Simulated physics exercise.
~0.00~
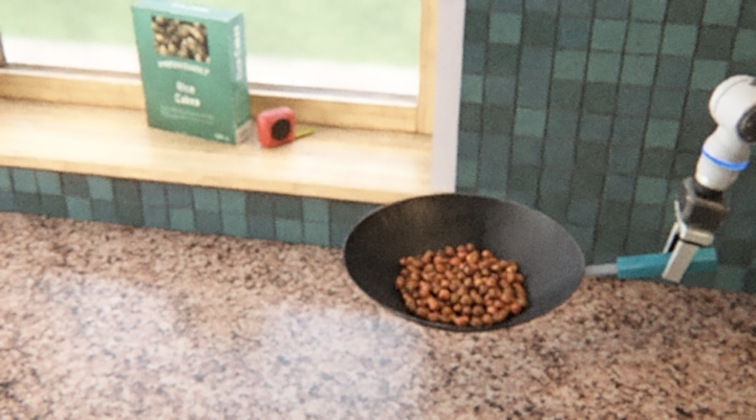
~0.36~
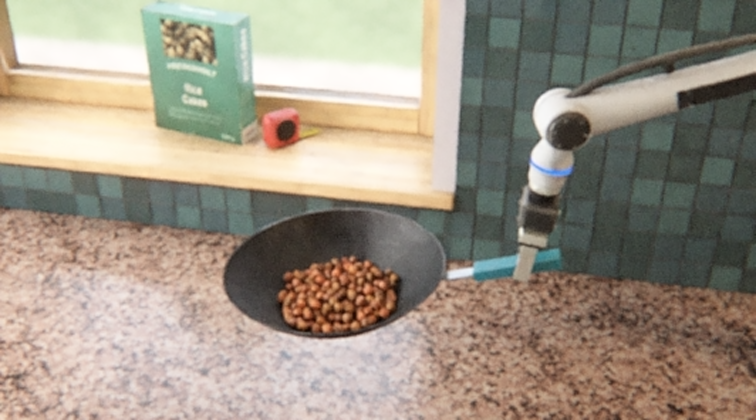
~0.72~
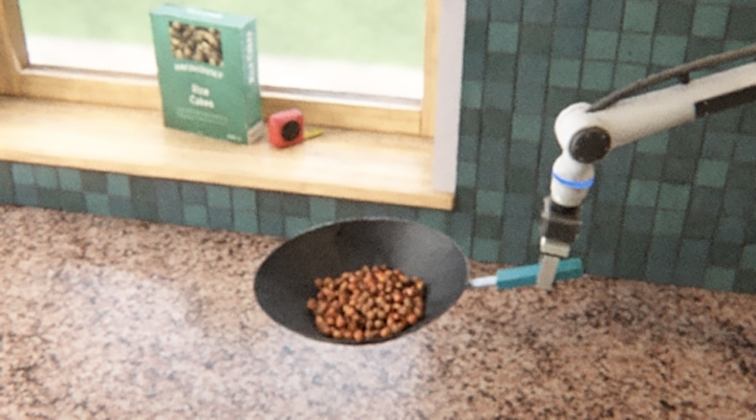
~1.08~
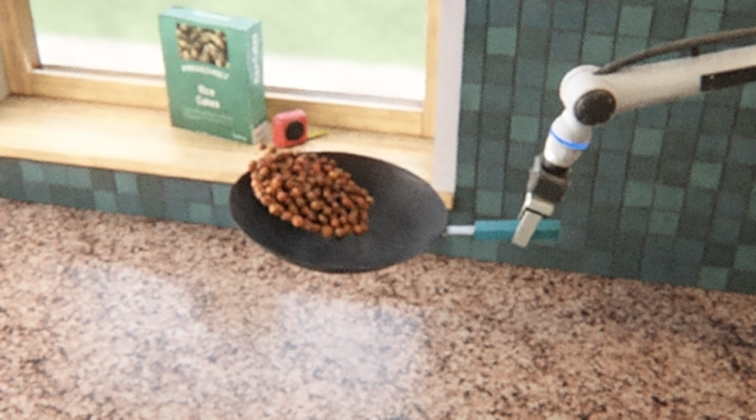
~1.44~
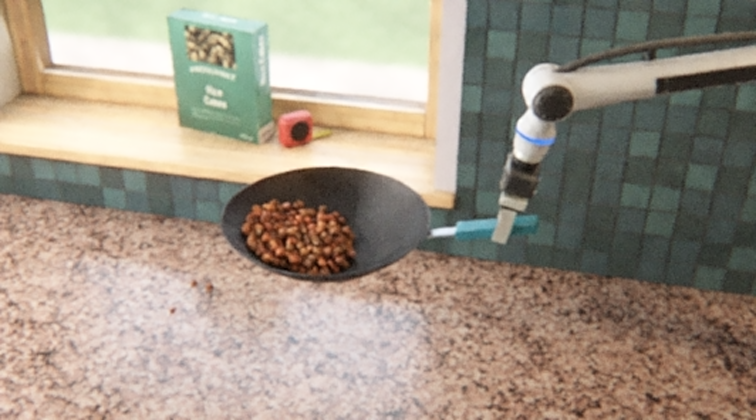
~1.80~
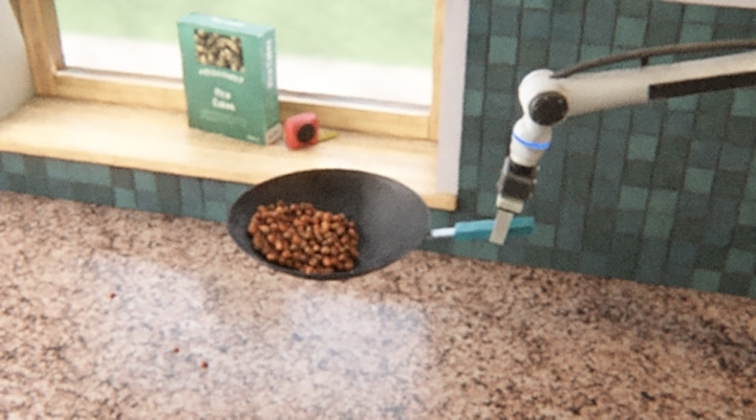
On a speckled stone counter by a window, a robot arm swings a dark wok of hazelnuts left, then jerks it upward so the nuts surge to the left rim; a few drop onto the counter, while nearly all settle back in the wok.
